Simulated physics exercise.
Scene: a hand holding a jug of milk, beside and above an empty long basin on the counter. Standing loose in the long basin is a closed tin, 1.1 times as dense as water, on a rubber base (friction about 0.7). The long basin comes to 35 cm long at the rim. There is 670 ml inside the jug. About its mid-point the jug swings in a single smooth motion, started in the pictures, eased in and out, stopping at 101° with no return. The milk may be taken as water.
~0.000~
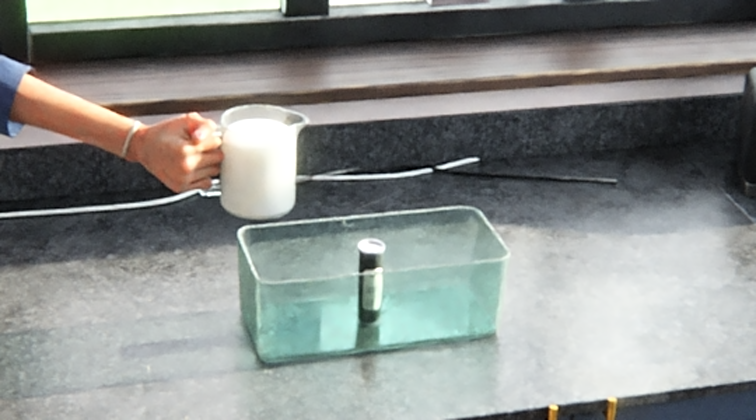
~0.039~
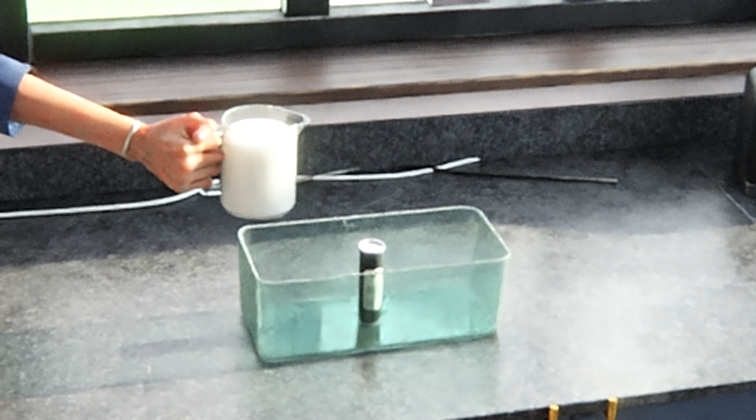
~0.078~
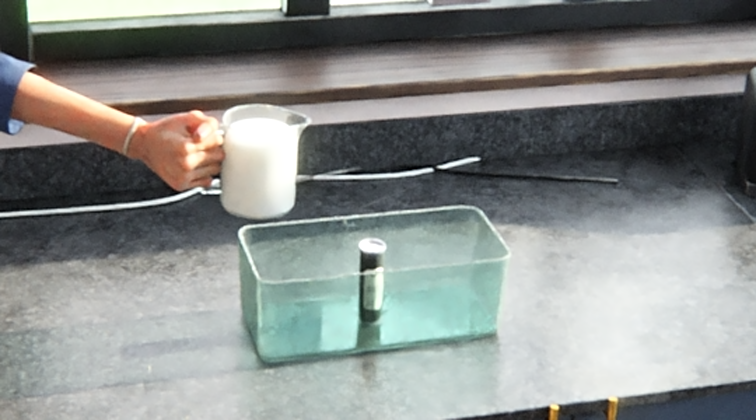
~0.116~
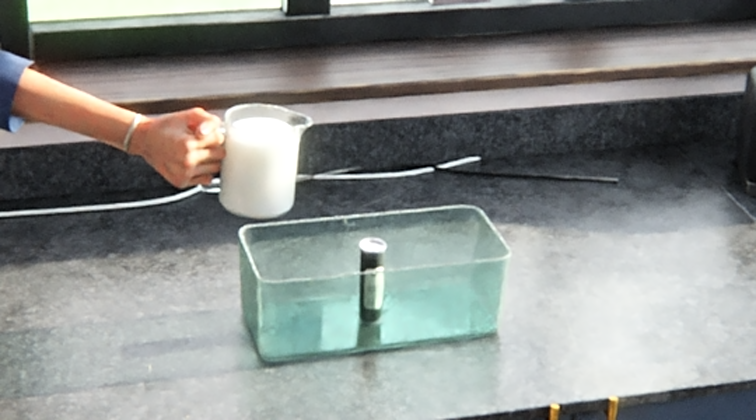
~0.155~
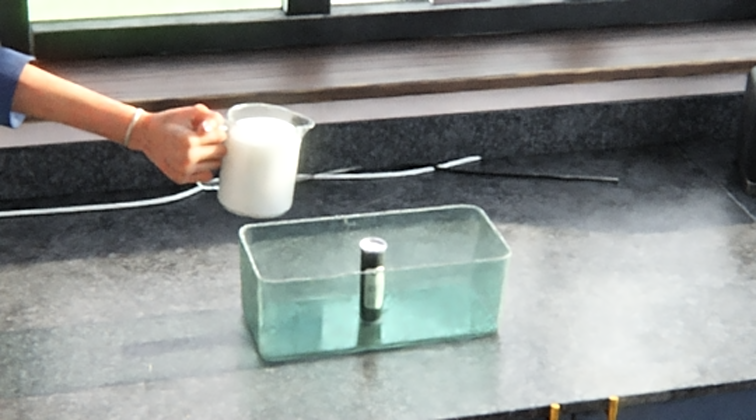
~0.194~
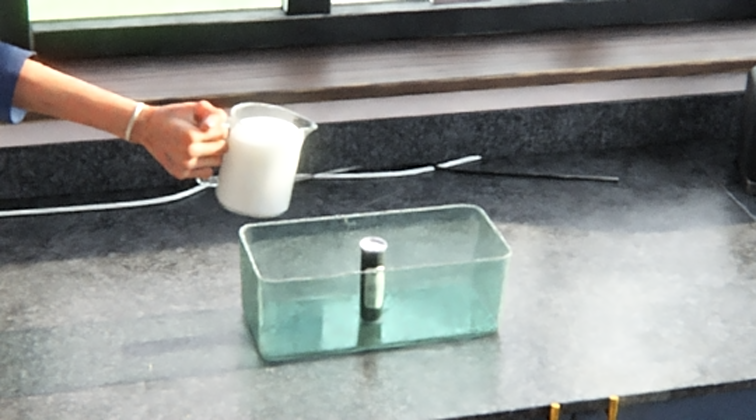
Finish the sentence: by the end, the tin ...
By the end, the tin has toppled.
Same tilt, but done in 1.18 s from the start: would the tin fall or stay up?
In that case the tin overturns.
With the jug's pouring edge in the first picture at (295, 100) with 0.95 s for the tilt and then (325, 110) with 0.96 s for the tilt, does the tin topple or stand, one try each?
First it stays on its base; then it stays on its base.
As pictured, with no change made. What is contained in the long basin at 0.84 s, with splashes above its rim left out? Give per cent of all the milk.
Around 42 in a hundred.
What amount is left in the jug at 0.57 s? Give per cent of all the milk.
84 %.
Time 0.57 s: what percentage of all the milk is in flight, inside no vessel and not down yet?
Near 14 per cent at that moment.
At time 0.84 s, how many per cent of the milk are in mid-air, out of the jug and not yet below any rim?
It comes to some 22 percent of the total.
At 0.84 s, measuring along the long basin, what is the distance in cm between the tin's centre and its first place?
Some 1 cm.
By 0.57 s the tilt is 67° and 84 per cent is still to pour; the tin stands where it began.
By 0.84 s the tilt is 98° and 36 per cent is still to pour; the tin leans 4°.
By 1.13 s the tilt is 101° and 8 per cent is still to pour; the tin lies on its side.
By 1.44 s the tilt is 101° and 1 per cent is still to pour; the tin lies on its side.
At rest the tin lies on its side.
